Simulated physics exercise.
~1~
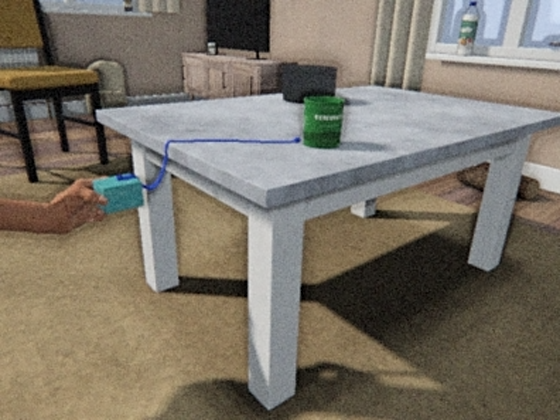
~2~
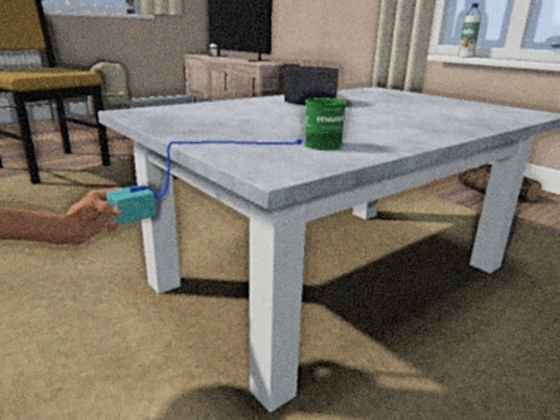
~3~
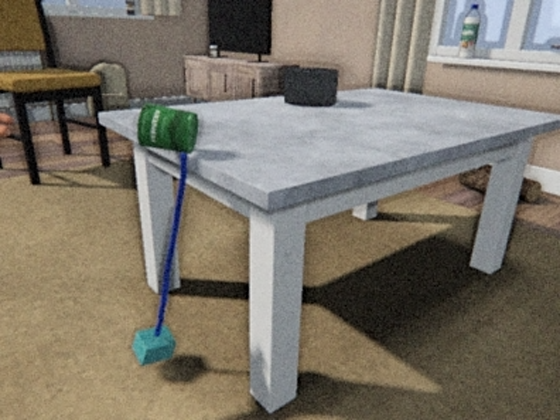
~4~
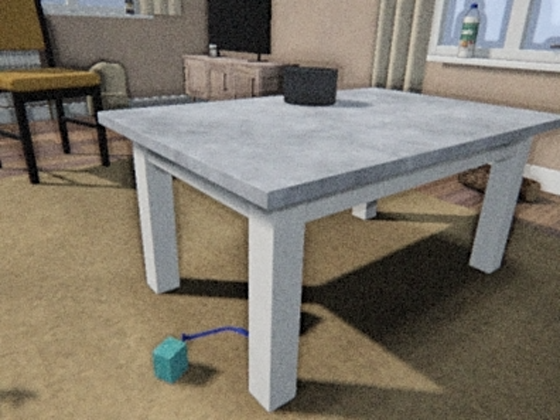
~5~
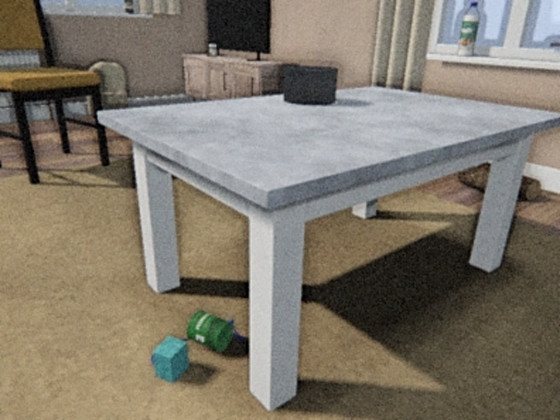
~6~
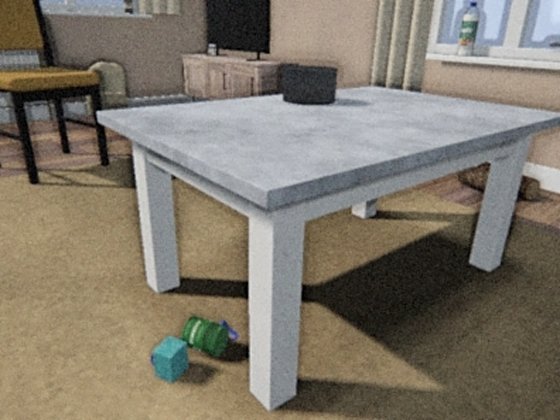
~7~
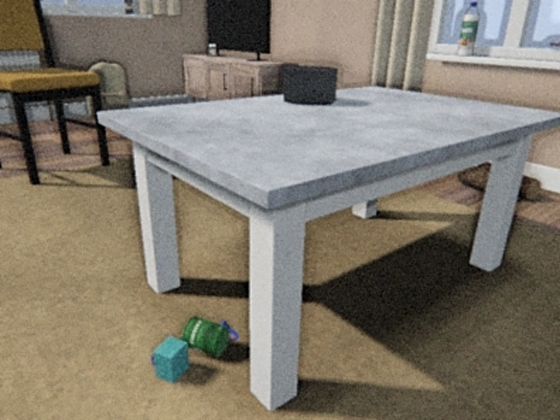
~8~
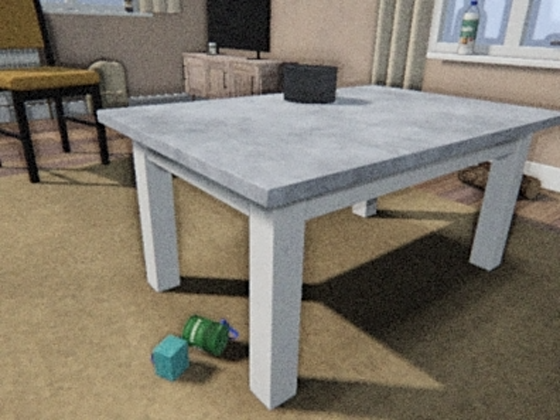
The clip shows a hand holding a turquoise block beside a table, joined by a blue ribbon to a green cup near a dark pot. The hand lets go, the block drops and drags the cup off the edge, and both end on the floor while the pot stays put.
